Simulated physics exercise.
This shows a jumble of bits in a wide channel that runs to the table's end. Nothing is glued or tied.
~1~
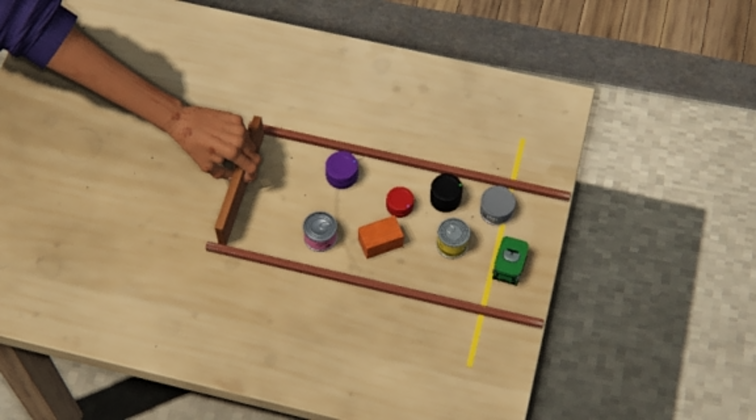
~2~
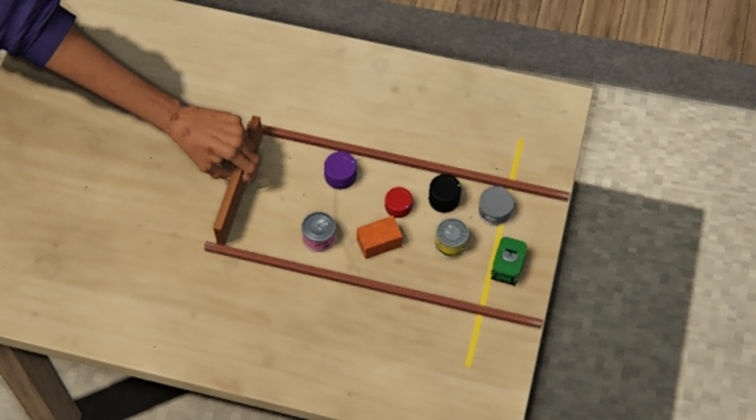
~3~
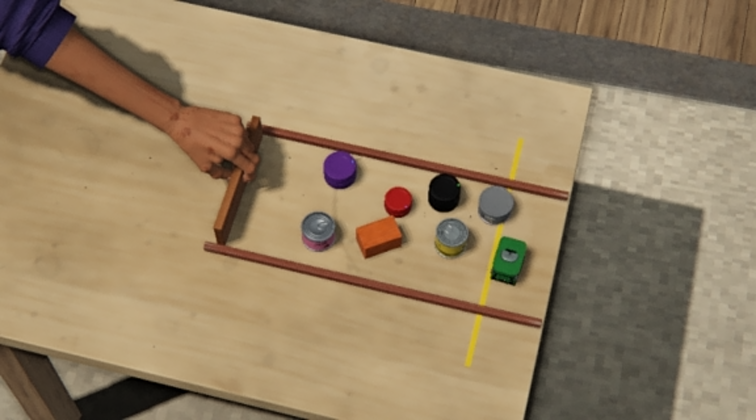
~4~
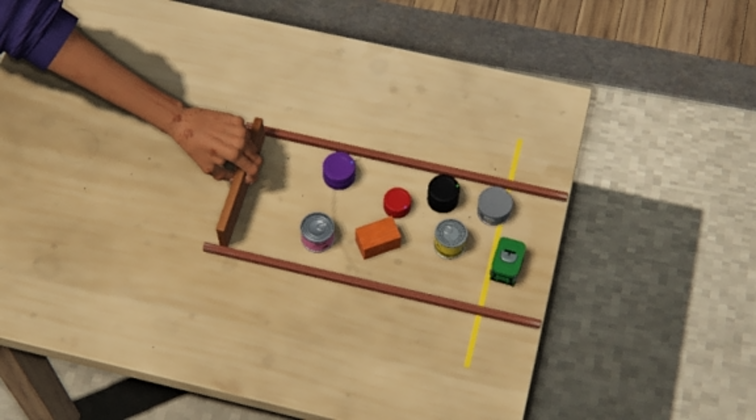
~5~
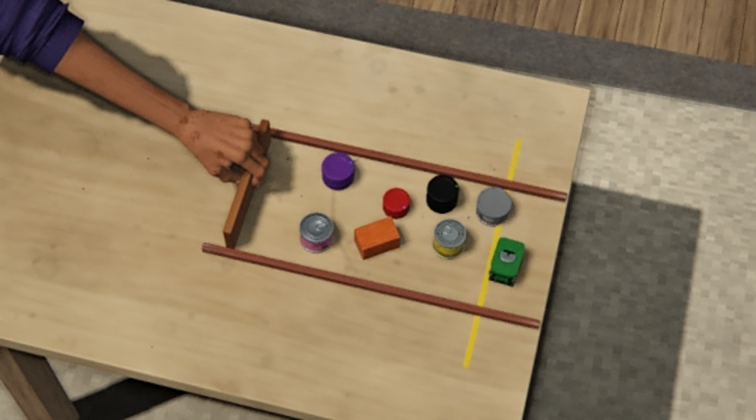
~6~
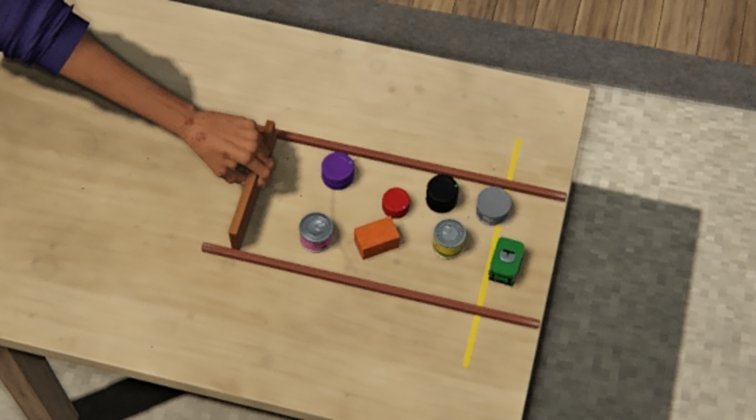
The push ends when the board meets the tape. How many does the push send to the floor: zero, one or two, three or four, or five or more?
Outcome: The number that fall off is one or two.
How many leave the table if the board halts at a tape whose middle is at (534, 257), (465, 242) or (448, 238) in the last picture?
Down on the floor: 5, 0 and 0.
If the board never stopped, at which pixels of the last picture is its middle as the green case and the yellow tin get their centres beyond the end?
Its middle is around (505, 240) and around (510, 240).
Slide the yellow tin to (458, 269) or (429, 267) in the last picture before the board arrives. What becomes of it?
In turn it does not fall; survives.
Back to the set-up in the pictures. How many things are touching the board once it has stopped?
That makes 3.
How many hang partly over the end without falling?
3 of them.
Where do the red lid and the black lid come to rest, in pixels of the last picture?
First (510, 235), then (553, 208).
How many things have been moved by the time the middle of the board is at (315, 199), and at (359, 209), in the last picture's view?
First 2, then 4.
Soon after, none off yet; green case at rest near (506, 261); grey pot at rest near (493, 207); yellow tin at rest near (449, 239).
After that, none off yet; green case at rest near (506, 261); grey pot at rest near (493, 207); yellow tin displaced about its own width near (476, 238).
And then, none off yet; green case displaced a little near (523, 266); grey pot displaced well along near (550, 210); yellow tin displaced well along near (527, 232).
In the end, the number that fall off is one or two; gone, grey pot.
